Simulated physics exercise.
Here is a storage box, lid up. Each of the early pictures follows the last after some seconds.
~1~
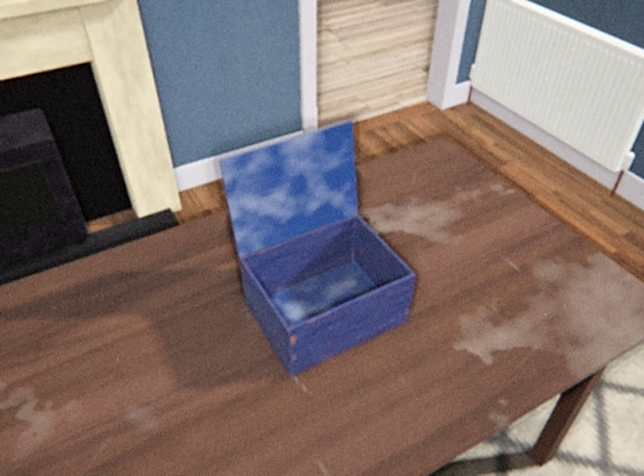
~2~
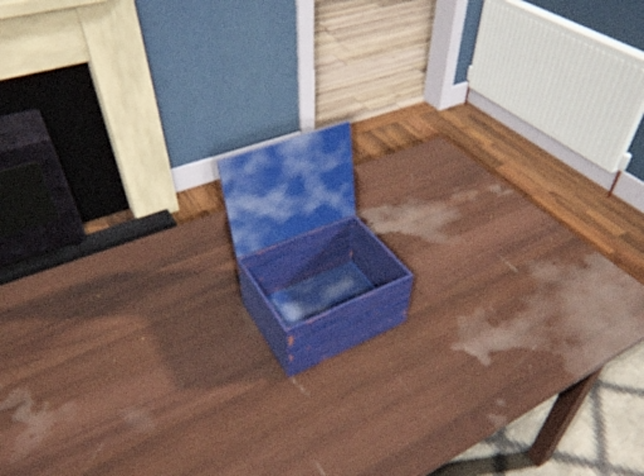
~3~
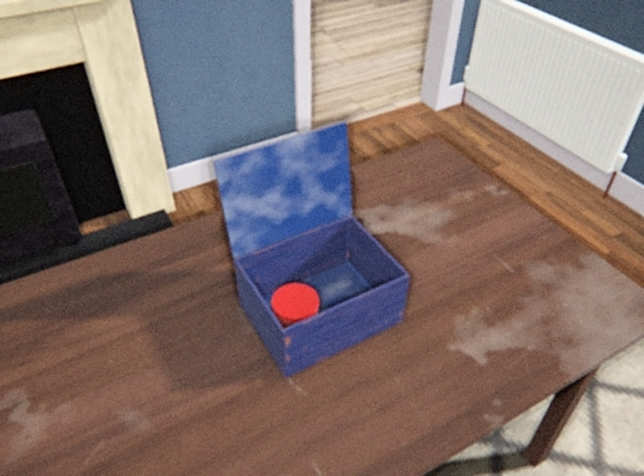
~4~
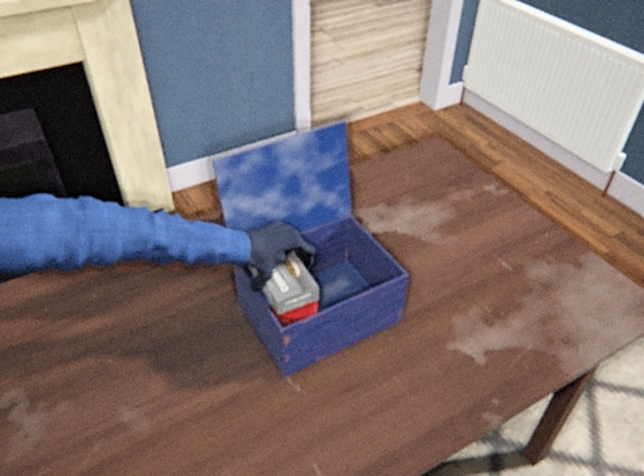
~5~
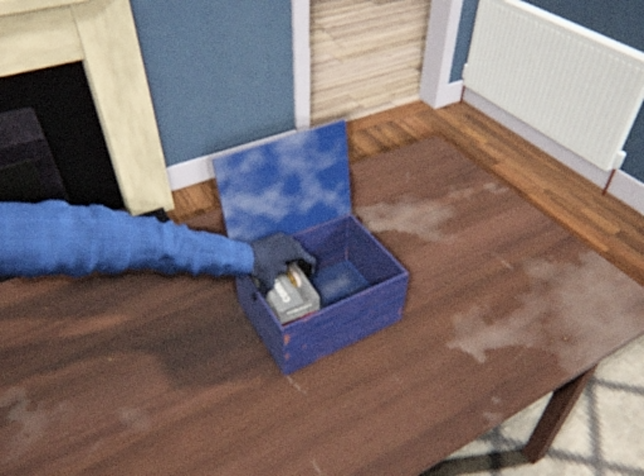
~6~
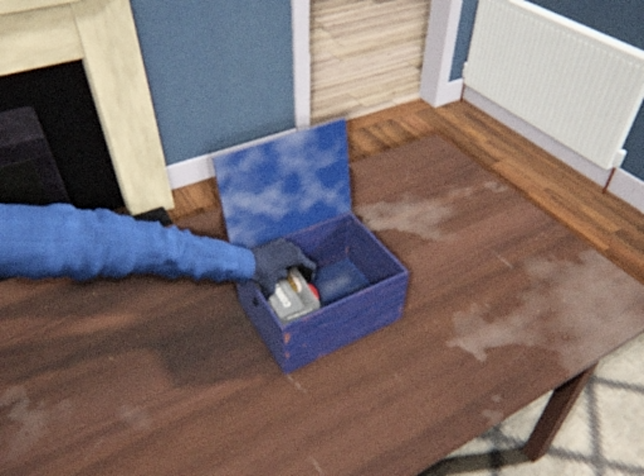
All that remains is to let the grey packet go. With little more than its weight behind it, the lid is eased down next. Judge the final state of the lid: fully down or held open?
In the end it is fully down.
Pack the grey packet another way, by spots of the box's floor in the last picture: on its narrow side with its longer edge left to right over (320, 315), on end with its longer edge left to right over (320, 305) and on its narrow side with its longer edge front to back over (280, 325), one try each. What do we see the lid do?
On the first attempt the lid remains open a bit, on the second it settles shut, and on the third it remains open a bit.
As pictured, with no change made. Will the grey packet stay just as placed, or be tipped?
In the end, the grey packet keeps its orientation.
Then, 1.40 s after the last picture, lid 72° above the rim.
Then, 2.00 s after the last picture, lid 31° above the rim.
At rest, lid shut; both in place. Seen from the same camera at the end, grey packet near (284, 292).
